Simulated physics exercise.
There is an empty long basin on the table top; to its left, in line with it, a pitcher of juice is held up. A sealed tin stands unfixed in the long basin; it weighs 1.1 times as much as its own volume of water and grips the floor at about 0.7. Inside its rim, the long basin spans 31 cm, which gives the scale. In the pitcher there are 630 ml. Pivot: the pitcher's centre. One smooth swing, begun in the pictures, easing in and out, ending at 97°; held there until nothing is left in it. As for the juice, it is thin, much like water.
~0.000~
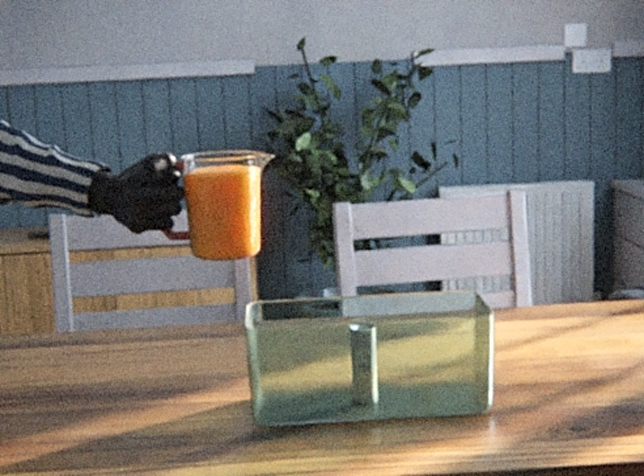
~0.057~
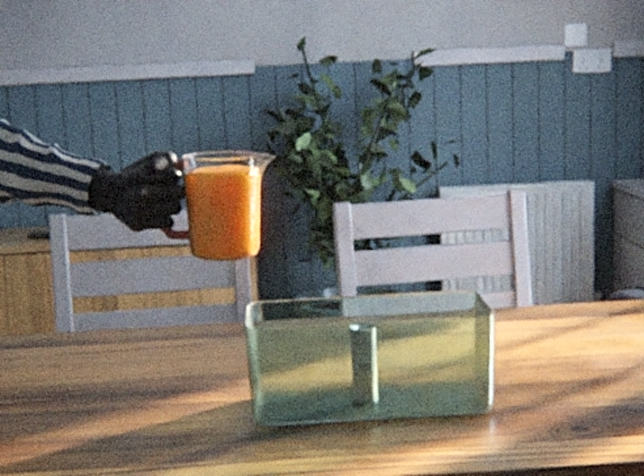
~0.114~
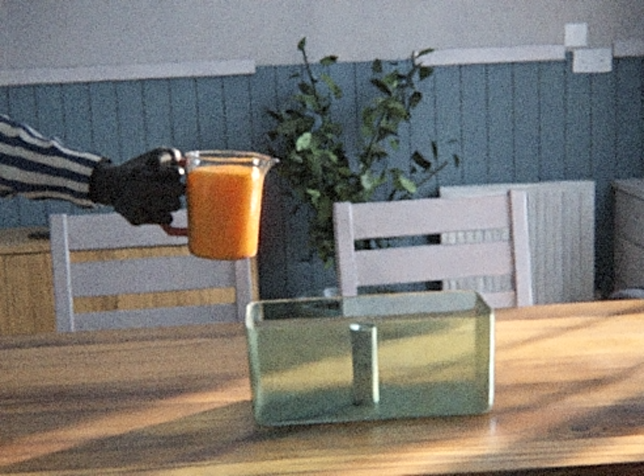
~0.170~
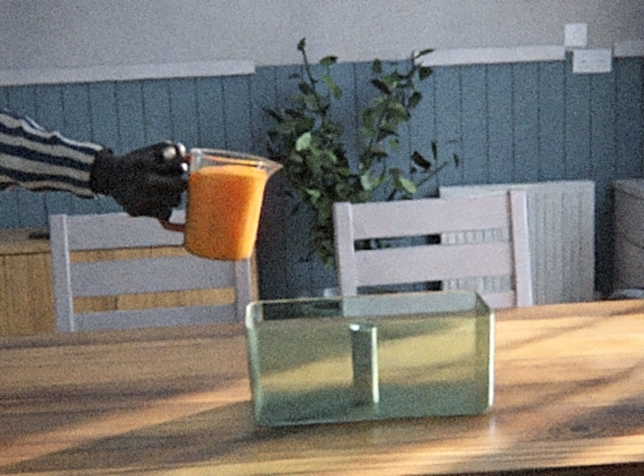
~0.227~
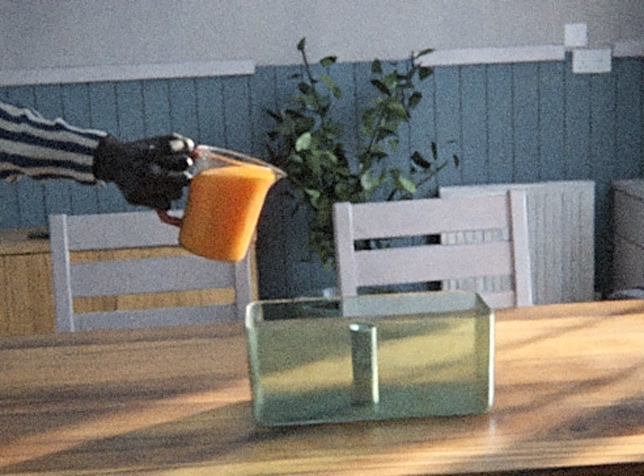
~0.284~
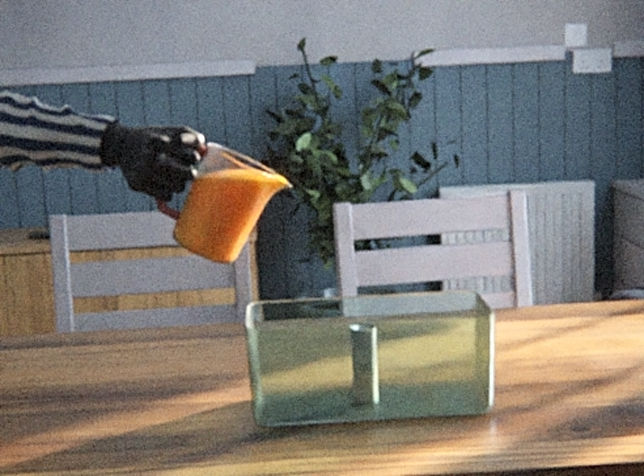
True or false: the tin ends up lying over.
True.
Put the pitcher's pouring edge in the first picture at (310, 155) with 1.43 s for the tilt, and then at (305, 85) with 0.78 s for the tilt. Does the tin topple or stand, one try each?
The tin stays vertical the first time and stays vertical the second time.
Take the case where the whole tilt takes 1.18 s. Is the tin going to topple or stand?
Result: Tin tipped over.
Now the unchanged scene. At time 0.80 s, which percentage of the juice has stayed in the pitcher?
I'd estimate some 26 per cent.
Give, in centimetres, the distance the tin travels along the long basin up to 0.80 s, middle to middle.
Its middle sits about 3 cm from the start.
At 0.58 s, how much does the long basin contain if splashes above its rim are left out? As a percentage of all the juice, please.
The basin holds roughly 10 in a hundred parts at that moment.
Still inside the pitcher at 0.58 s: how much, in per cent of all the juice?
I'd put it near 68 percent.
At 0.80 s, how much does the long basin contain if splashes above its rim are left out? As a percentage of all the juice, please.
Reading: Approx. 54 %.
Then, 0.58 s in, the tilt is 83° and 69 per cent is still to pour; the tin stands where it began.
Then, 0.80 s in, the tilt is 97° and 27 per cent is still to pour; the tin leans 4°.
Then, 1.03 s in, the tilt is 97° and 7 per cent is still to pour; the tin leans 49°.
Then, 1.28 s in, the tilt is 97° and 1 per cent is still to pour; the tin lies on its side.
Finally, the tin lies on its side.
